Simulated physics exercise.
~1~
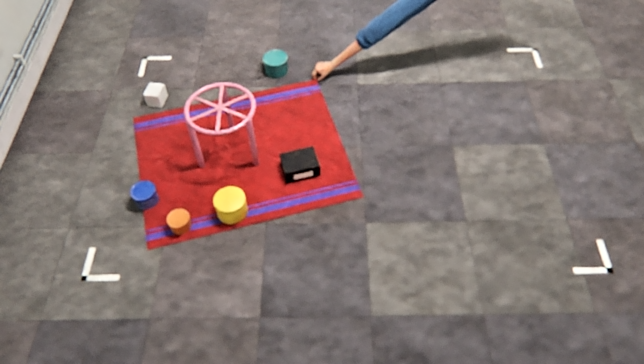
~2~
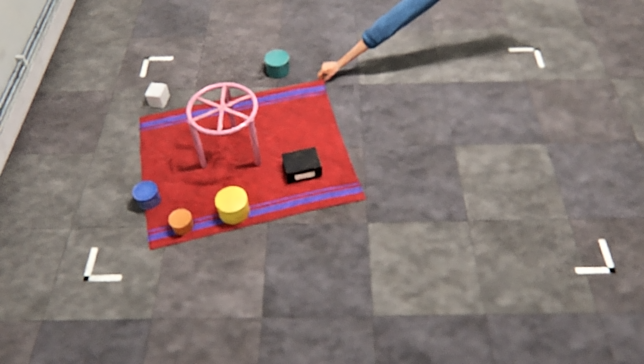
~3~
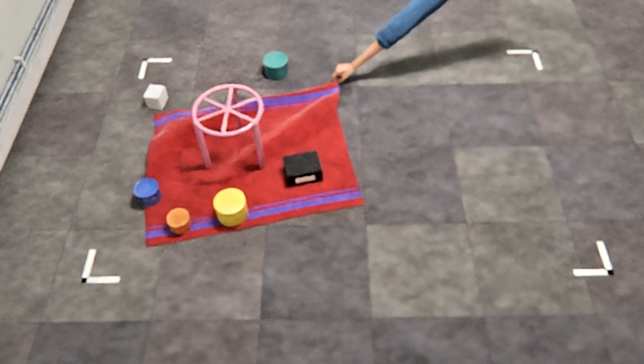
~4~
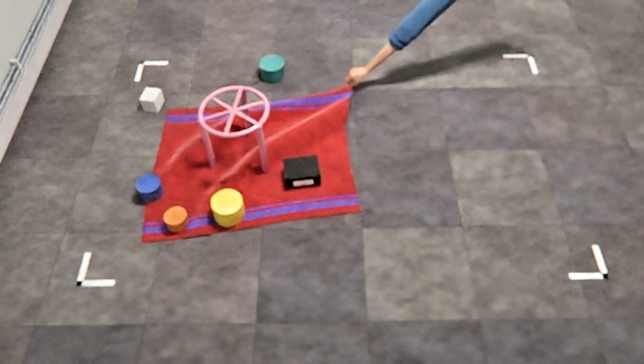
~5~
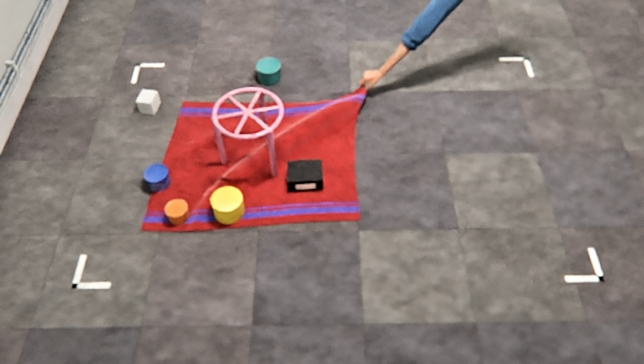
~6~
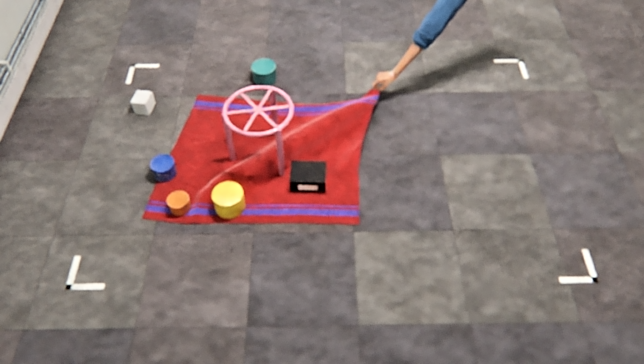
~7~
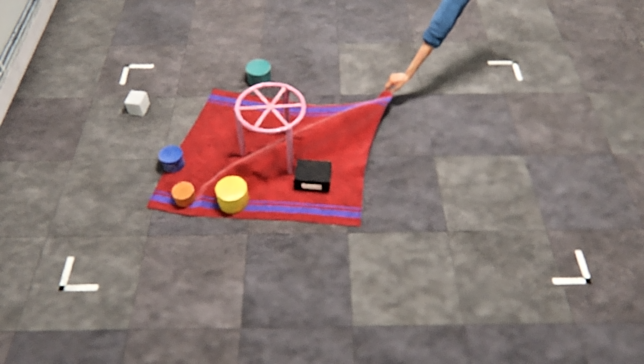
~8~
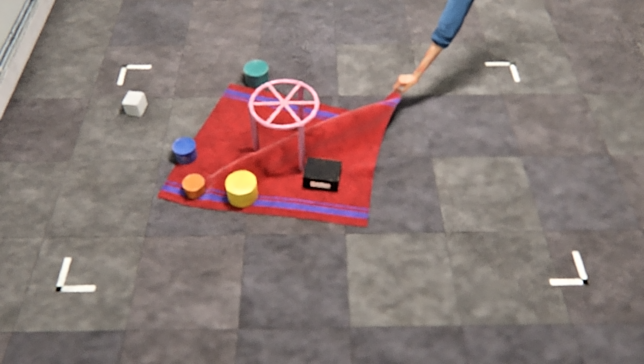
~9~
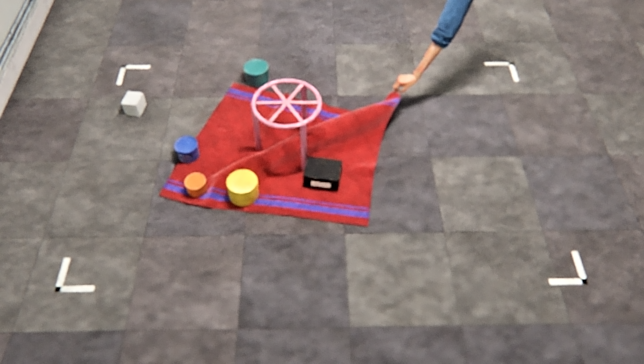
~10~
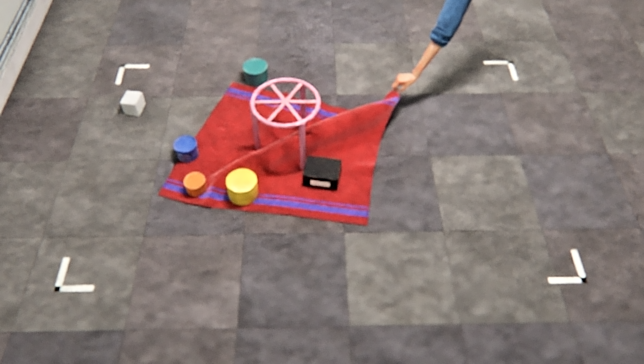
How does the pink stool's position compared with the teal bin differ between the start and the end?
At the start the pink stool stands to the left of the teal bin and nearer the viewer. By the end it has moved right with the rug and stands to the right of the teal bin, still nearer the viewer.
